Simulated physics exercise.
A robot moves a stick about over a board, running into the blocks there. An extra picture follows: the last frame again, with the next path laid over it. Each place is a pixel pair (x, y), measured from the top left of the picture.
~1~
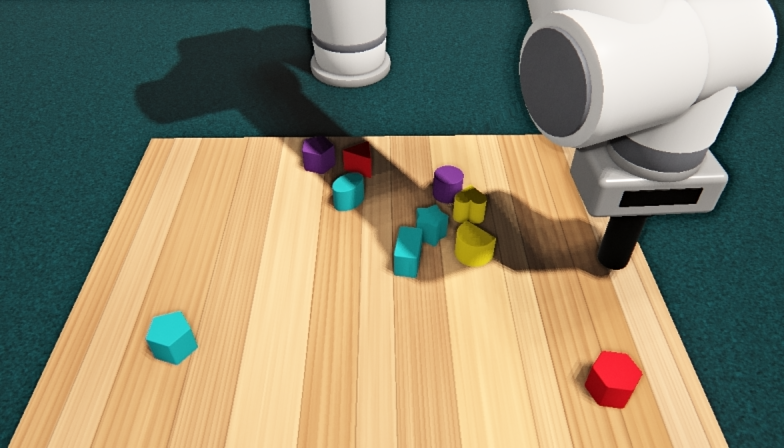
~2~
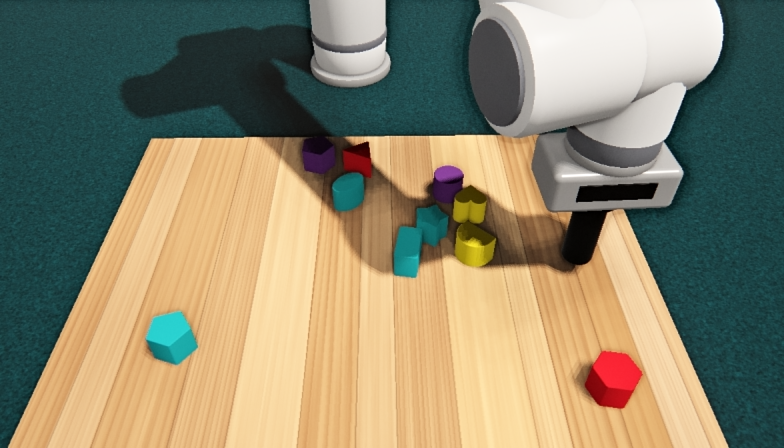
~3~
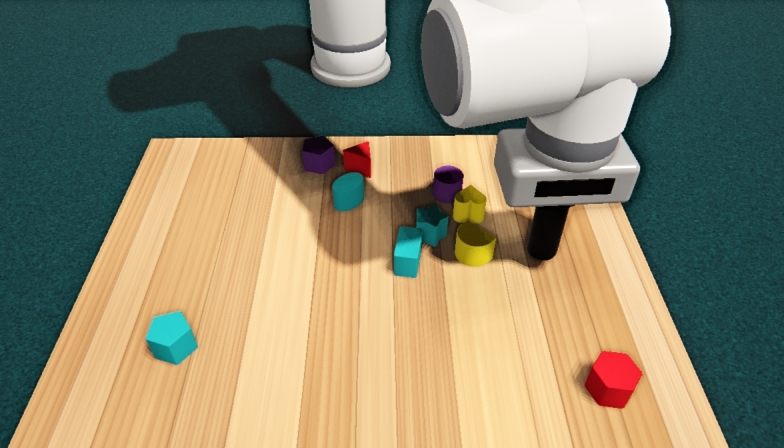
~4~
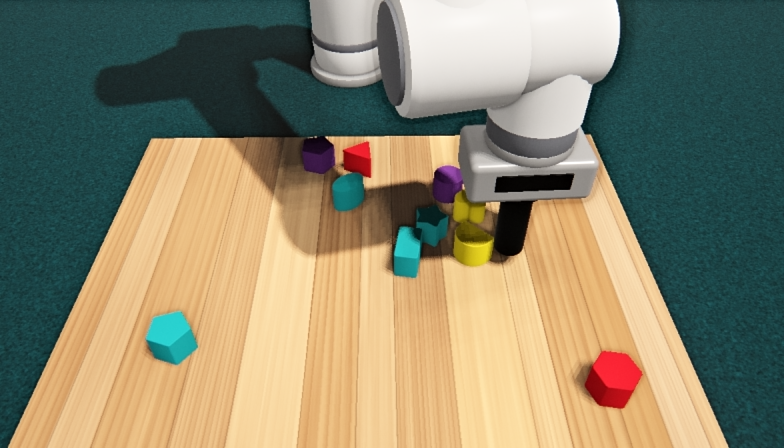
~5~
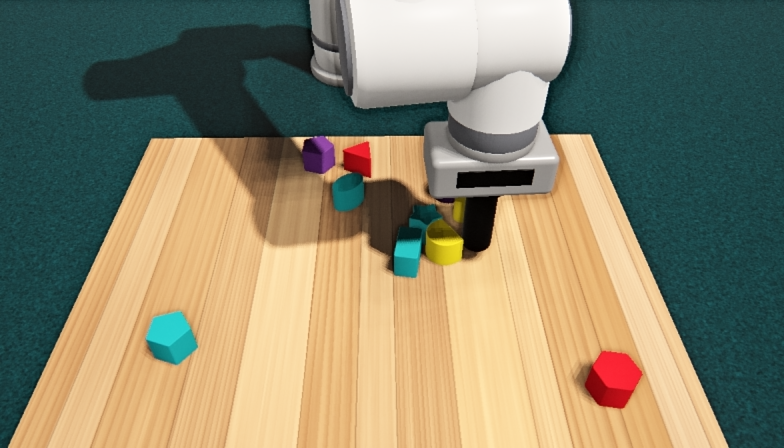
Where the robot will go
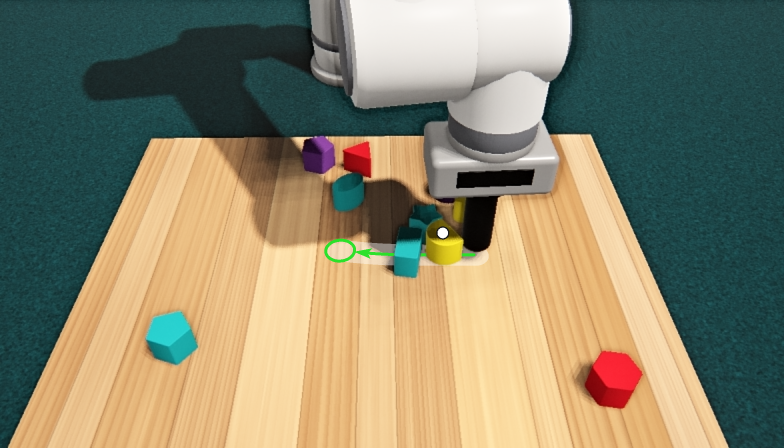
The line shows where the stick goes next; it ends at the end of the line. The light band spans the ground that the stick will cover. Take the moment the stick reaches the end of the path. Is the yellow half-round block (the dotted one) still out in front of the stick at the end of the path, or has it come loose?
My answer is that the yellow half-round block is still ahead.
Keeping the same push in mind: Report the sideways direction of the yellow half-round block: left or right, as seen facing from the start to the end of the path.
Sideways shift: Left.
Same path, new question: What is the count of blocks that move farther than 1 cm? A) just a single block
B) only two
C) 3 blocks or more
B (only two)
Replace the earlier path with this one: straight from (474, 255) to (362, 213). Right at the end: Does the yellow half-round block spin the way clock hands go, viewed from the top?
Answer: No.
The line goes from (474, 255) over (407, 255) to (340, 250); the dot is on the yellow half-round block.
On the path given first. One third of the way, stick at (428, 243); turquoise rectangular block at (376, 245), turned 40° anticlockwise; turquoise star at (421, 212), turned 25° clockwise; yellow half-round block at (402, 236), turned 30° clockwise.
Two thirds of the way, stick at (384, 242); turquoise rectangular block at (338, 255), turned 60° anticlockwise; turquoise star at (421, 212), turned 25° clockwise; yellow half-round block at (357, 239).
At the end, stick at (339, 238); turquoise rectangular block at (320, 263), turned 95° anticlockwise; turquoise star at (421, 212), turned 25° clockwise; yellow half-round block at (314, 241), turned 15° anticlockwise; yellow heart-shaped block unmoved.
